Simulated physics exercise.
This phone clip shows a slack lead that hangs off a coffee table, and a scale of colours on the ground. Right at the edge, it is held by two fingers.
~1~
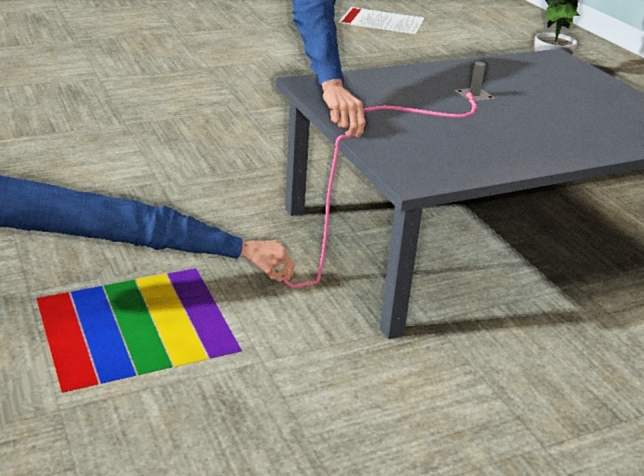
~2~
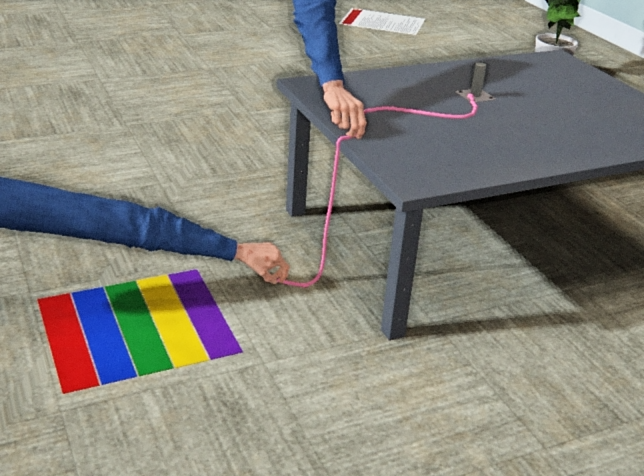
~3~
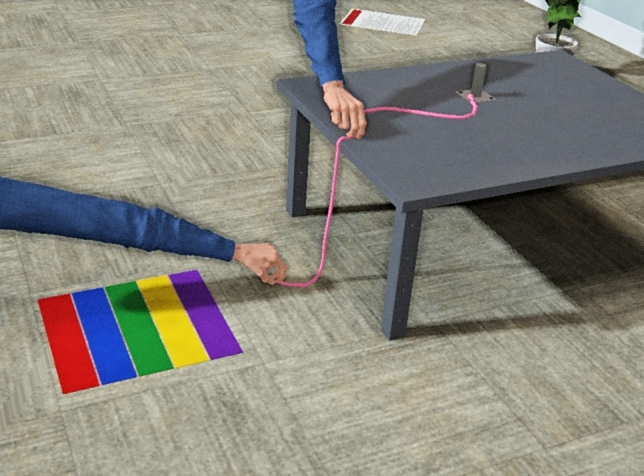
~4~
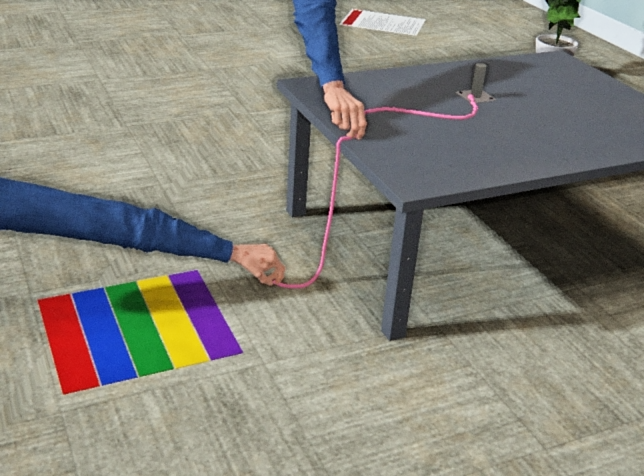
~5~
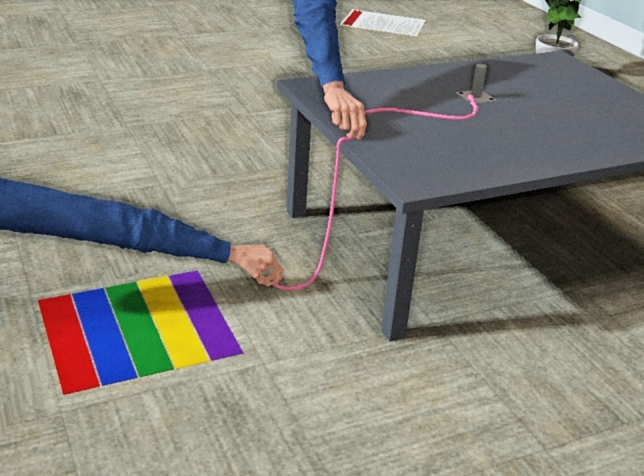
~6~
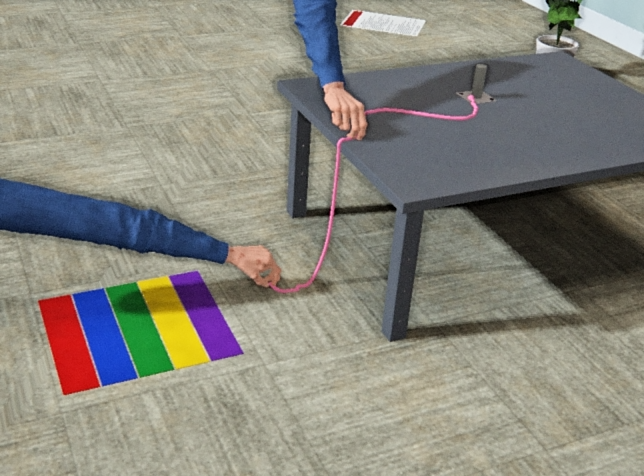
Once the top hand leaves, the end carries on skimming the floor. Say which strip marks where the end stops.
The blue strip marks it.
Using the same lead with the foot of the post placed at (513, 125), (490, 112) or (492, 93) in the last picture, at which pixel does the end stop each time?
First try about (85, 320), second about (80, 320), third about (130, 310).
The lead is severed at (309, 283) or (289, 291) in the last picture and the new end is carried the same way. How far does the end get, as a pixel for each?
Estimated pixels: (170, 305) then (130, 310).
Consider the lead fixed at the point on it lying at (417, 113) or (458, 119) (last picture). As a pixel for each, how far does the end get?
Try one ends near (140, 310), try two near (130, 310).
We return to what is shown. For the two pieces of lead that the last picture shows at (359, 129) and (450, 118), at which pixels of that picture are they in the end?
You'll find the first mark at (308, 151) and the second mark at (413, 111).
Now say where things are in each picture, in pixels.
End (284, 278); purple (218, 338); yellow (183, 346); green (149, 353); blue (112, 361); red (75, 370), in the first picture.
End (278, 280); lead through (475, 108) (423, 113) (363, 114) (342, 139) (330, 210) (321, 271), in the second picture.
End (276, 281), in the third picture.
End (274, 282); lead through (475, 109) (424, 114) (363, 115) (342, 140) (331, 211) (319, 271), in the fourth picture.
End (272, 283), in the fifth picture.
End (270, 283); lead through (475, 110) (424, 115) (364, 116) (343, 141) (333, 211) (316, 272), in the sixth picture.
Soon after, end near (170, 303); over yellow.
Then, end near (125, 312); over green.
At full stretch, end near (97, 318); over blue. It gets as far as the blue strip.
